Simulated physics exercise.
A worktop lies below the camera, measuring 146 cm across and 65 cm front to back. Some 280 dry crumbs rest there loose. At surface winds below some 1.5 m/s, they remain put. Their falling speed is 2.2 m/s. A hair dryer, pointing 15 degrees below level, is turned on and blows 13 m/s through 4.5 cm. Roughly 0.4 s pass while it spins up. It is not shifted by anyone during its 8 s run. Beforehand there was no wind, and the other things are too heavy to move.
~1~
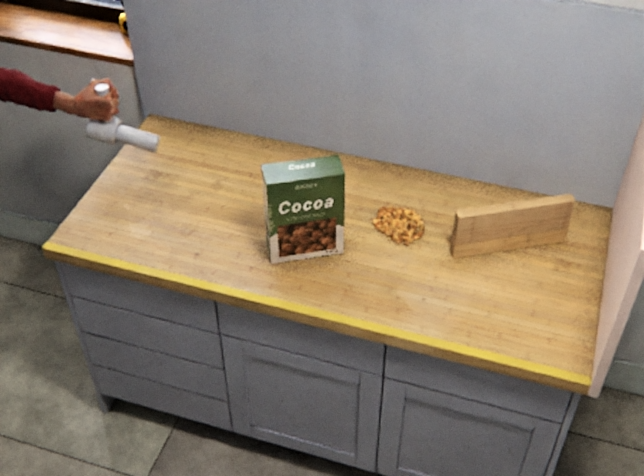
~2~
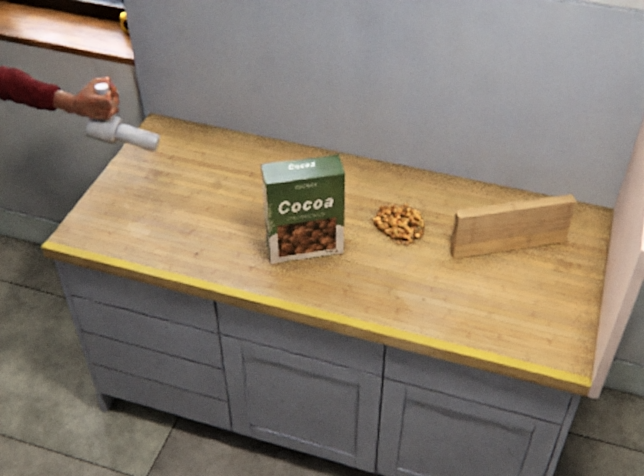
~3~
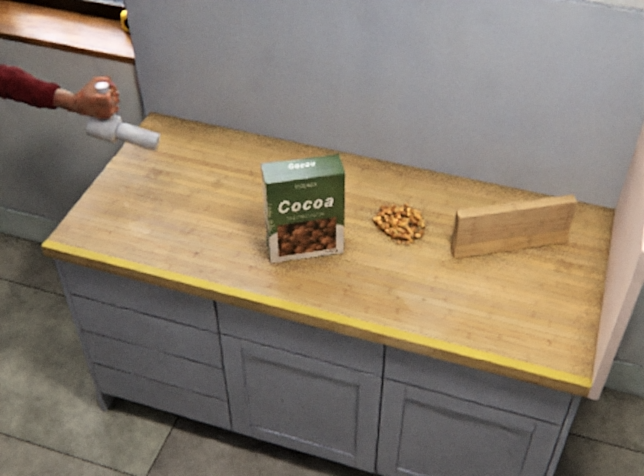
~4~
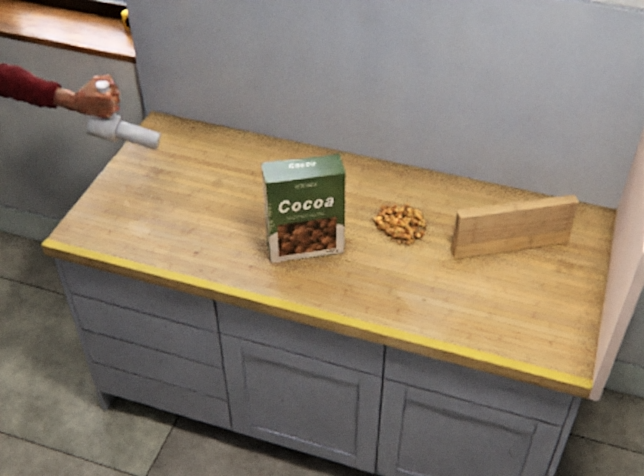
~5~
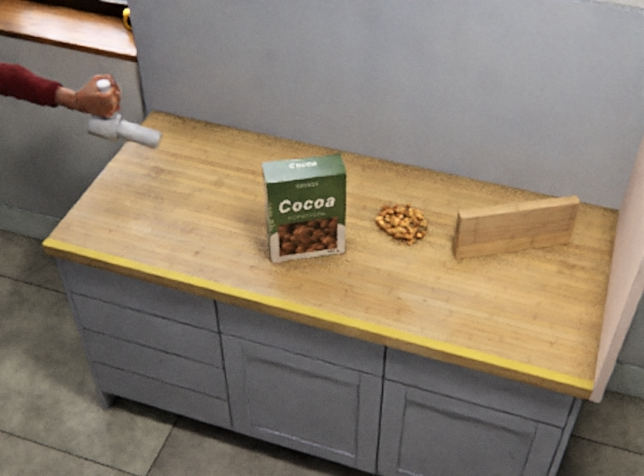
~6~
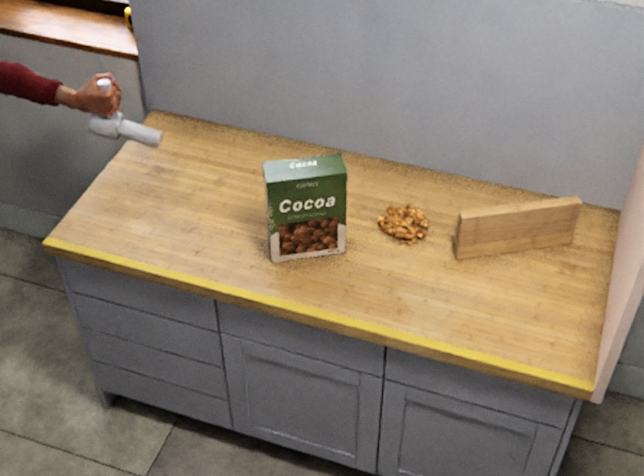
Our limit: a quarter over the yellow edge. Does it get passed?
Quarter exceeded.
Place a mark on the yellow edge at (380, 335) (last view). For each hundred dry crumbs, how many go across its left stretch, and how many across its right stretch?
I'd guess near 0 percent left and close to 60 percent right.
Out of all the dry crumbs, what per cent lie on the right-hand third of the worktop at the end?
I'd estimate around 40 per cent.
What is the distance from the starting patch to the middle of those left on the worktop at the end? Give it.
That works out close to 30 centimetres.
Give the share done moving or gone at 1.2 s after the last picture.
30 per cent.
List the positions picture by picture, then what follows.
In the first picture, the middle of the dry crumbs is near (398, 225), none has stirred yet and the mouth of the hair dryer is at (158, 144).
In the second picture, the middle of the dry crumbs is near (398, 223), none has stirred yet and the yellow edge is centred on (295, 312).
In the third picture, the middle of the dry crumbs is near (399, 223), none has stirred yet, the top of a carton is at (303, 168) and the top of a board is at (517, 206).
In the fourth picture, the middle of the dry crumbs is near (400, 223) and none has stirred yet.
In the fifth picture, the middle of the dry crumbs is near (401, 223) and none has stirred yet.
In the sixth picture, the middle of the dry crumbs is near (403, 223) and about 1 % have left their places.
Then, 1.2 s after the last picture, 14 % are over the yellow edge; the middle of those still in play is near (516, 273); 33 % have settled or left.
Then, 2.2 s after the last picture, 40 % are over the yellow edge; the middle of those still in play is near (517, 244); 62 % have settled or left.
Then, 4.0 s after the last picture, 54 % are over the yellow edge; the middle of those still in play is near (521, 238); 80 % have settled or left.
Then, 7.6 s after the last picture, at the end, 58 % are over the yellow edge; the middle of those still in play is near (521, 238).
